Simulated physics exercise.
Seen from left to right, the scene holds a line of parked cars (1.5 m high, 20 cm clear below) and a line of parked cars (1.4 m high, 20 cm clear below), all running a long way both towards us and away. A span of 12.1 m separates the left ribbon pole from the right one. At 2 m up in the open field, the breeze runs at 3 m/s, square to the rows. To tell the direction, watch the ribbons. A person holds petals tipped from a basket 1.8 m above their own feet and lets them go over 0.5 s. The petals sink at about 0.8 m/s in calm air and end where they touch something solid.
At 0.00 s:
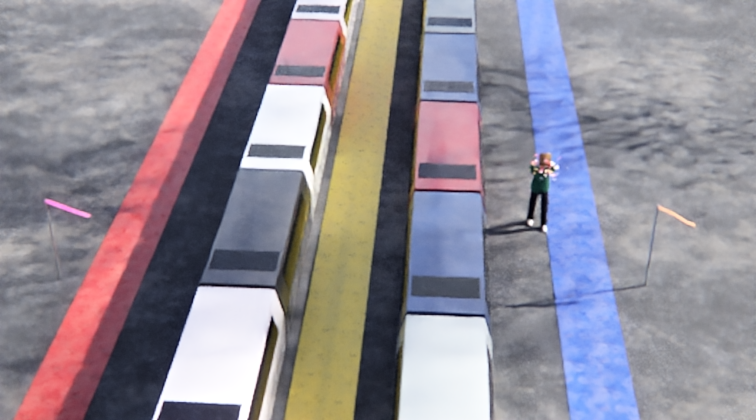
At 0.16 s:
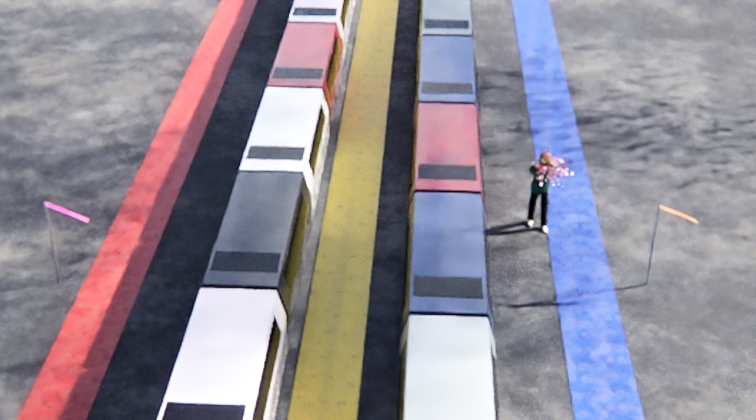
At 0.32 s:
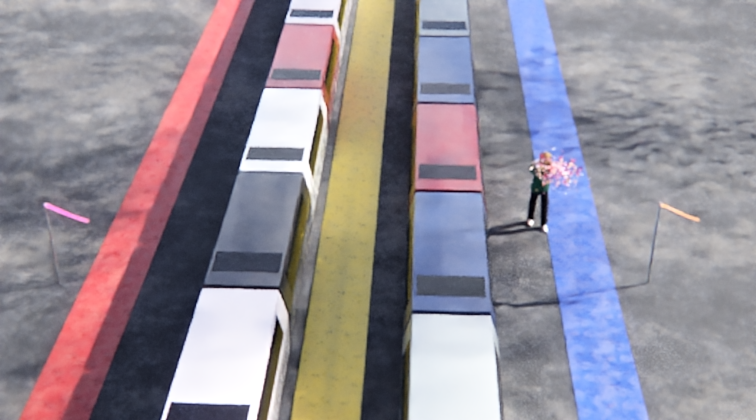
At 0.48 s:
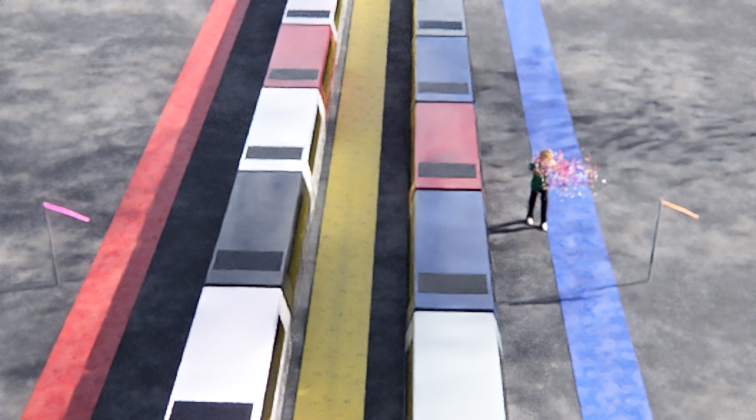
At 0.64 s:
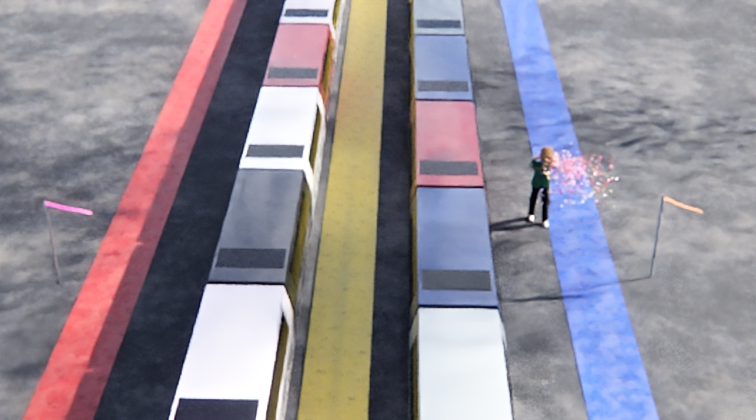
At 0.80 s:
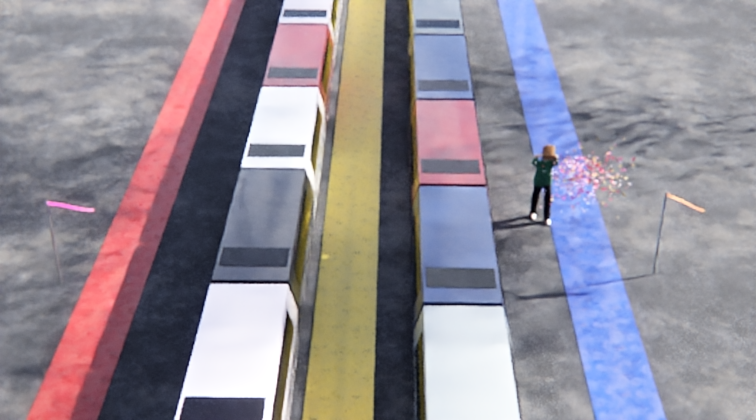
The clip opens on two long lines of parked cars between painted red, yellow and blue stripes, with a person standing at the right holding up a small cluster of petals. Pink petals then drift rightward over the blue stripe, spreading into a wider, looser cloud while ribbons on two poles stream right.
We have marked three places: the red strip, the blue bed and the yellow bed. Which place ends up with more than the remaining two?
The blue one ends up with more than the other two.
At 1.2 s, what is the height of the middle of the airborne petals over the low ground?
I'd put it near 1.0 metres.
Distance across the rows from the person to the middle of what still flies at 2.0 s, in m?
Roughly 1.5 m.
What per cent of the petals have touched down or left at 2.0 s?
25 %.
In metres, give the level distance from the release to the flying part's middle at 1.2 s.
1.0 m.
After 1.2 s, 0 % is no longer flying here, and 0 % lies on the yellow bed, 0 % on the red strip and 0 % on the blue bed; the middle of what still flies is 1.1 m above the low ground, near (598, 192).
After 2.0 s, 27 % is no longer flying here, and 0 % lies on the yellow bed, 0 % on the red strip and 19 % on the blue bed; the middle of what still flies is 0.6 m above the low ground, near (609, 211).
After 3.5 s, 86 % is no longer flying here, and 0 % lies on the yellow bed, 0 % on the red strip and 47 % on the blue bed; the middle of what still flies is 0.4 m above the low ground, near (649, 223).
After 8.0 s, 99 % is no longer flying here, and 0 % lies on the yellow bed, 0 % on the red strip and 51 % on the blue bed.
After 45.0 s, 100 % is no longer flying here, and 0 % lies on the yellow bed, 0 % on the red strip and 51 % on the blue bed.
